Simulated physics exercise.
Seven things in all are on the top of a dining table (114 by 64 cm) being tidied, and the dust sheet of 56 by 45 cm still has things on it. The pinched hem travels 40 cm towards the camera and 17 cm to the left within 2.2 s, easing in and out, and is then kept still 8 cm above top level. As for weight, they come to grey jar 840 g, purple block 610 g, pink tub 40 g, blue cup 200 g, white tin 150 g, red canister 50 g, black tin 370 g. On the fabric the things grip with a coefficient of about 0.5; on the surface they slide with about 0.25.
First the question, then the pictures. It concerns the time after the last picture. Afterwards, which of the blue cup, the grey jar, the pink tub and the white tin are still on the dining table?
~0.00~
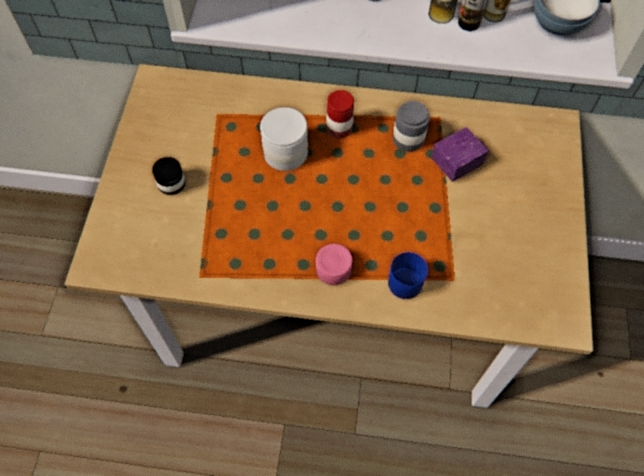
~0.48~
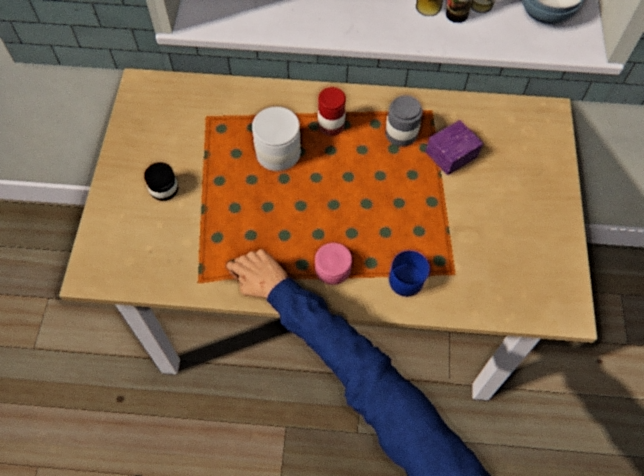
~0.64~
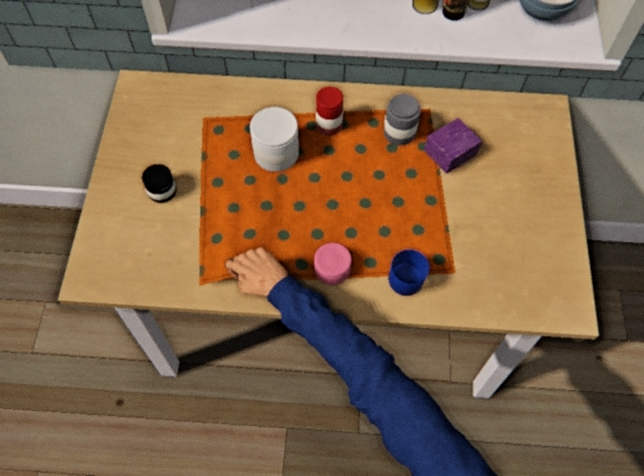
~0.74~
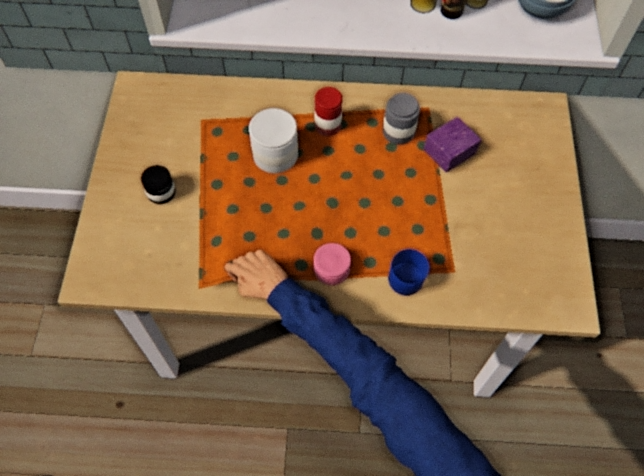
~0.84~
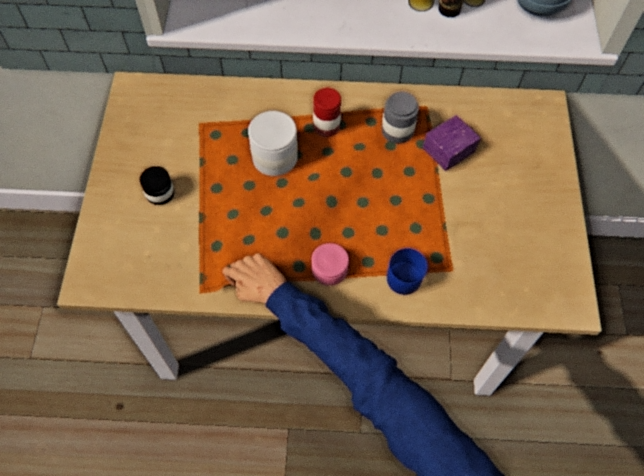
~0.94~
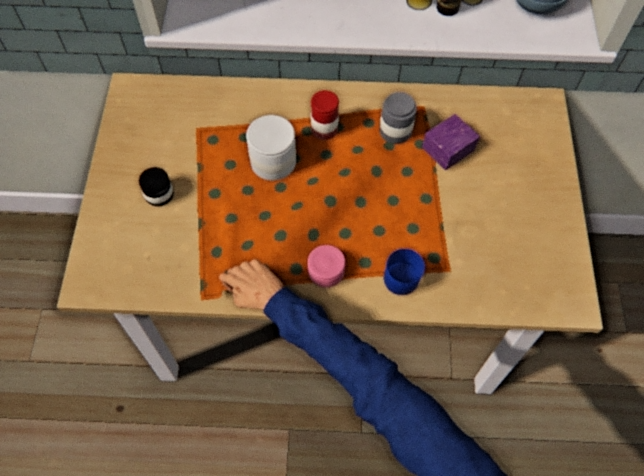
The blue cup is gone, the grey jar is still there, the pink tub is gone, the white tin is gone.
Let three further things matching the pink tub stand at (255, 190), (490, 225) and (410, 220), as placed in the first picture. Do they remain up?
Log, in listed order - lost / kept / lost.
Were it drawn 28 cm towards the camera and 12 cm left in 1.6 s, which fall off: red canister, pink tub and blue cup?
In that case red canister holds on, pink tub is lost over the edge and blue cup is lost over the edge.
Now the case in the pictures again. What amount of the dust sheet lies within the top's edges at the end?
Share within the edges: Approx. 20 %.
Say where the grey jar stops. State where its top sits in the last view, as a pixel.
Near (286, 263).
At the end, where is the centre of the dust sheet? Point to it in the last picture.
The midpoint is close to pixel (222, 347).
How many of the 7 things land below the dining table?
In total, 3 of the things.
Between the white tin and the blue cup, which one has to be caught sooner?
First: Blue.
At 1.4 s, 95 % of the dust sheet is still over the top; white tin 14 cm off its start, pink tub 12 cm off its start, grey jar 12 cm off its start.
At 1.9 s, 65 % of the dust sheet is still over the top; pink tub over the edge, blue cup over the edge, white tin 29 cm off its start.
At 2.3 s, 45 % of the dust sheet is still over the top; white tin 41 cm off its start at (167, 272), pink tub over the edge, grey jar 39 cm off its start at (307, 226).
At 2.8 s, 30 % of the dust sheet is still over the top; white tin 51 cm off its start, grey jar 45 cm off its start, pink tub over the edge.
At 4.4 s, 20 % of the dust sheet is still over the top; white tin over the edge, grey jar 48 cm off its start at (286, 263), pink tub over the edge, blue cup over the edge.
